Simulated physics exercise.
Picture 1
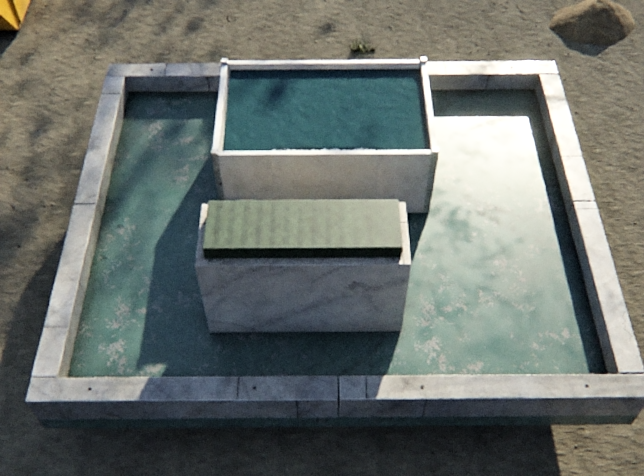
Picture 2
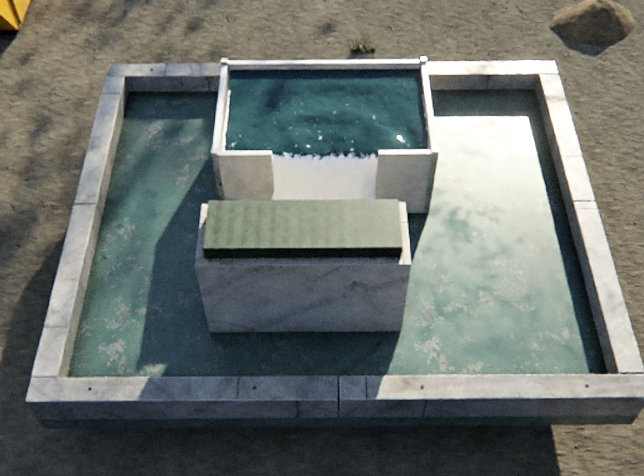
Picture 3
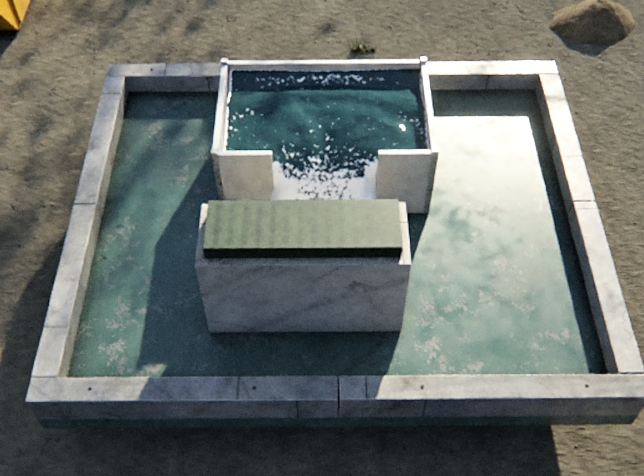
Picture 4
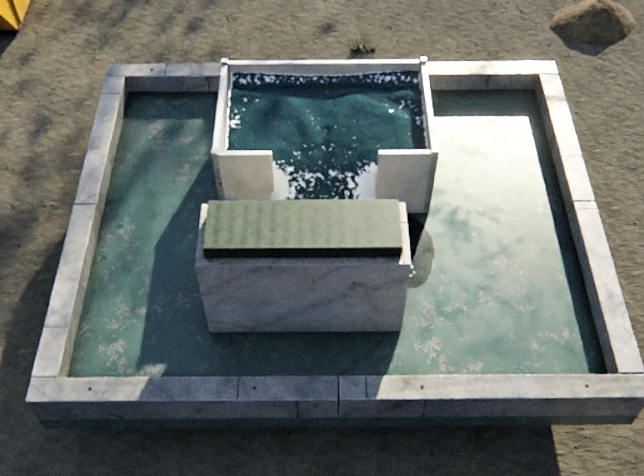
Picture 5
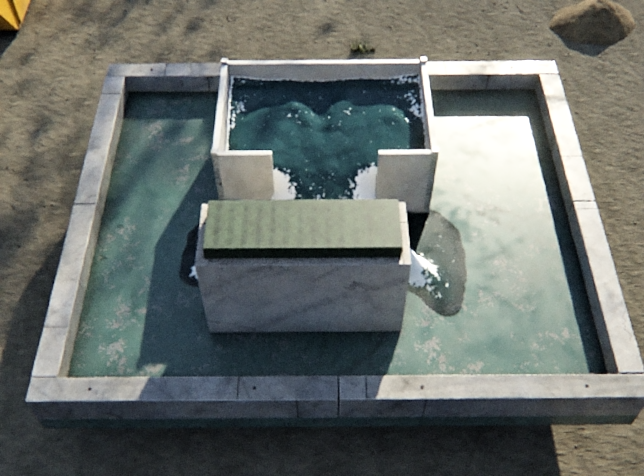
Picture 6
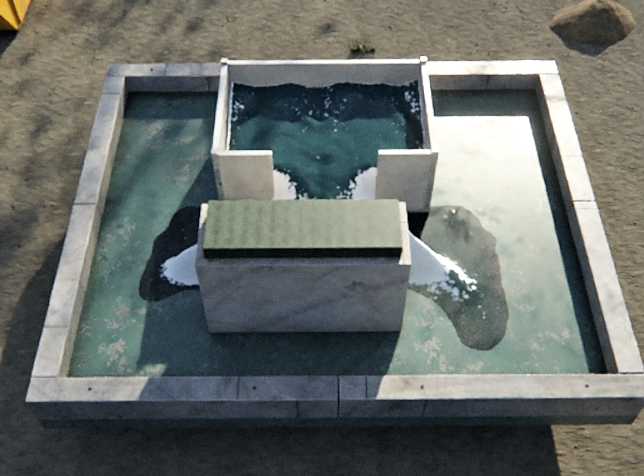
Dark teal water drops in an open-topped tank at the back of a low-walled pale marble basin, seen from a fixed, raised viewpoint on grey-brown ground. In front of the tank stands a marble block with a green top, while a rock and a yellow object sit in the upper corners. A gap opens in the tank's front, water churns through it with white froth, and dark, foam-edged patches spread from behind both sides of the block.
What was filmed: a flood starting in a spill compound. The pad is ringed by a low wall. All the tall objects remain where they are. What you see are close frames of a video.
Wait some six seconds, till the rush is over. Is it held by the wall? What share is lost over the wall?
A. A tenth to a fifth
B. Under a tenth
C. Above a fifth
(B) Under a tenth.
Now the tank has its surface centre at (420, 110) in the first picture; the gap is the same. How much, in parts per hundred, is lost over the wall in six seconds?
12 per cent.
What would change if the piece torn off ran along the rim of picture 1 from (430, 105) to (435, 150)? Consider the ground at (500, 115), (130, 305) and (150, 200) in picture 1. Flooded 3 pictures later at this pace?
Soaked, spared, spared.
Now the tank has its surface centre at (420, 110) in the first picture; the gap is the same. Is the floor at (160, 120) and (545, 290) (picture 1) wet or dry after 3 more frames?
Well, the first one's still bare, and the other one's drenched.
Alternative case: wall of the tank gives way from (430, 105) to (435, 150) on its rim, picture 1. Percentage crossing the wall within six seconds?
Some 10 in a hundred.
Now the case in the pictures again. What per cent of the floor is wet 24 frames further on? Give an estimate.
Roughly 95 per cent.
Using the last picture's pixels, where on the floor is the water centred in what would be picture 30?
Around pixel (331, 210).
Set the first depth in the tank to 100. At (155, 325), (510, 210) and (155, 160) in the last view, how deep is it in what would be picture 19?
I'd say close to 2, 8 and 10 percent.
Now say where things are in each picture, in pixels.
The first frame shows still water in the water tank at (325, 110).
In the second frame, the front is at a hidden place, out from the gap at (325, 193).
In the third frame, water pours out at (325, 194) and has run to a hidden place.
In the fourth frame, the front is at a hidden place, out from the gap at (325, 195).
In the fifth frame, the front is at (455, 298), out from the gap at (325, 194).
In the sixth frame, water pours out at (325, 193) and has run to (496, 329).
A moment on, water covers 25 % of the floor; the low wall has let 0 % over.
Next, water covers 40 % of the floor; the low wall has let 0 % over.
Then, water covers 60 % of the floor; the low wall has let 3 % over.
Later, water covers 80 % of the floor; the low wall has let 4 % over.
In the end, water covers 80 % of the floor; the low wall has let 4 % over.
